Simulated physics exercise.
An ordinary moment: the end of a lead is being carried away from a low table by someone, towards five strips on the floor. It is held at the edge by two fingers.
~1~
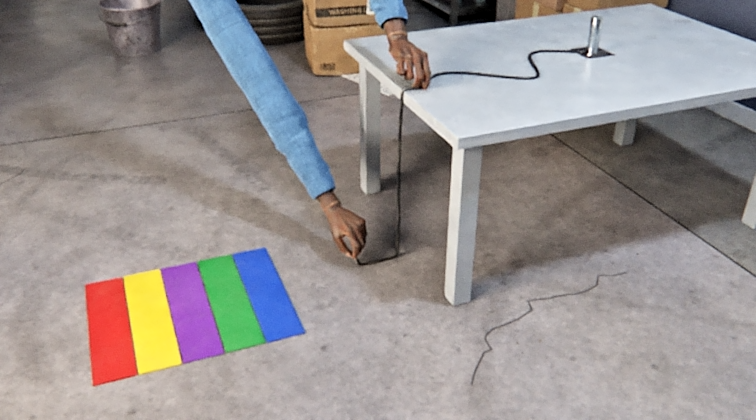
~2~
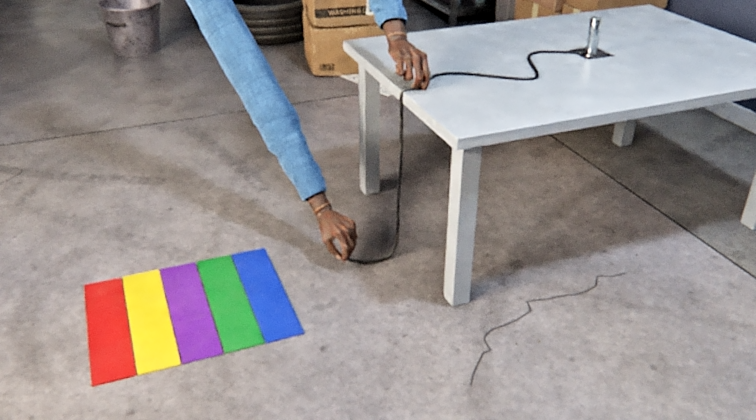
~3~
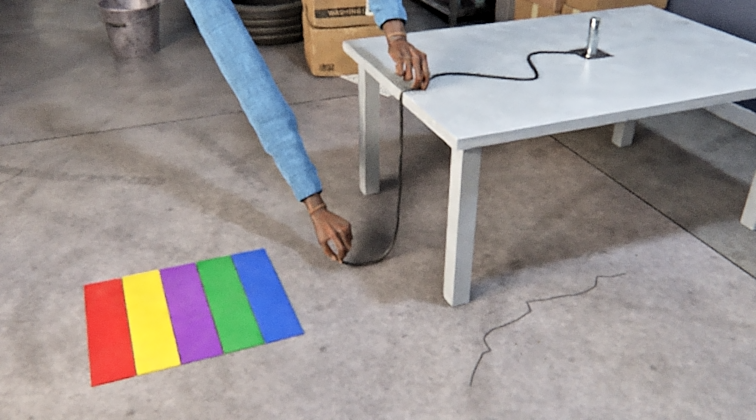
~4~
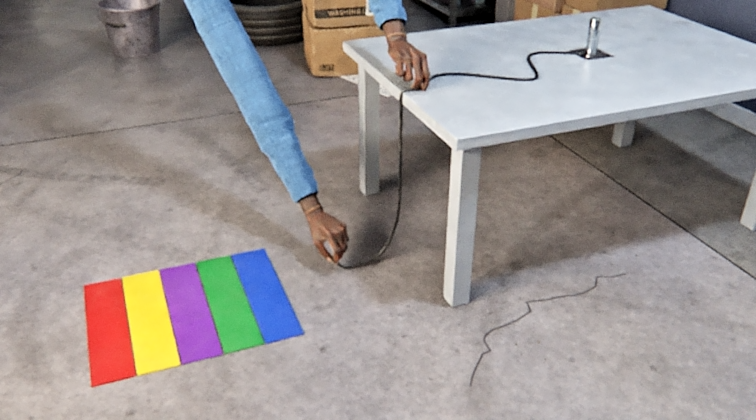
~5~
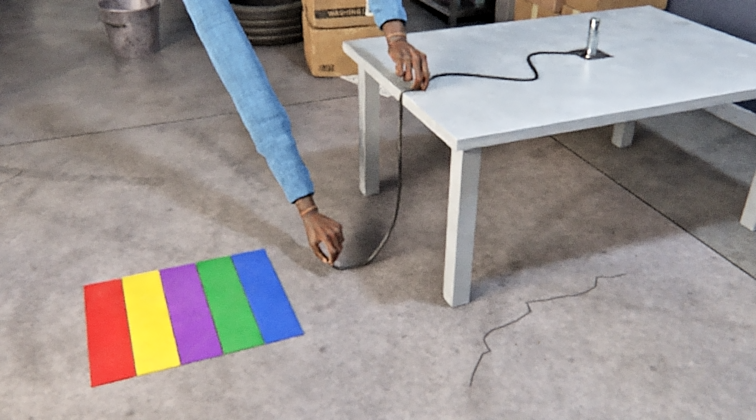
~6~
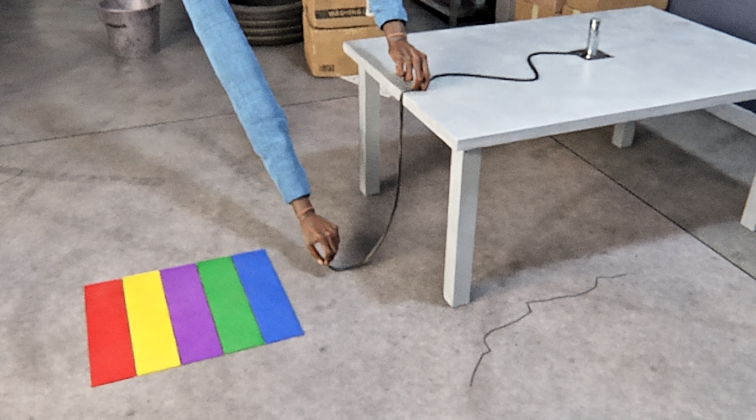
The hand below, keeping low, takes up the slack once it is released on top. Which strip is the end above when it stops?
The yellow one.
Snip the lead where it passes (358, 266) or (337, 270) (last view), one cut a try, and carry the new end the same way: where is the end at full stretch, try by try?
Try by try, around (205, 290) and (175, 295).
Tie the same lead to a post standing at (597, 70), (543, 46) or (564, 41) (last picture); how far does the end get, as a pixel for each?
First (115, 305), then (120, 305), and last (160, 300).
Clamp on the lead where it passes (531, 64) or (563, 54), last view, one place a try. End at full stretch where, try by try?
Try by try: (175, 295), (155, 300).
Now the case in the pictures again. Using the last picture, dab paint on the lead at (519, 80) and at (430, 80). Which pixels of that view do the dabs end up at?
First near (466, 78), second near (384, 109).
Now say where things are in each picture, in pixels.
The first picture shows end (352, 255); blue (279, 320); green (240, 329); purple (199, 339); yellow (157, 349); red (113, 360).
The second picture shows end (342, 258); lead through (544, 52) (537, 74) (465, 74) (405, 91) (401, 168) (396, 241).
The third picture shows end (338, 259).
The fourth picture shows end (333, 260); lead through (544, 53) (537, 75) (465, 75) (404, 92) (400, 169) (389, 242).
The fifth picture shows end (329, 261).
The sixth picture shows end (325, 262); lead through (544, 53) (537, 76) (465, 75) (405, 92) (399, 169) (380, 243).
Soon after, end near (220, 285); over green.
Then, end near (176, 295); over purple.
At full stretch, end near (149, 300); over yellow. Over yellow.
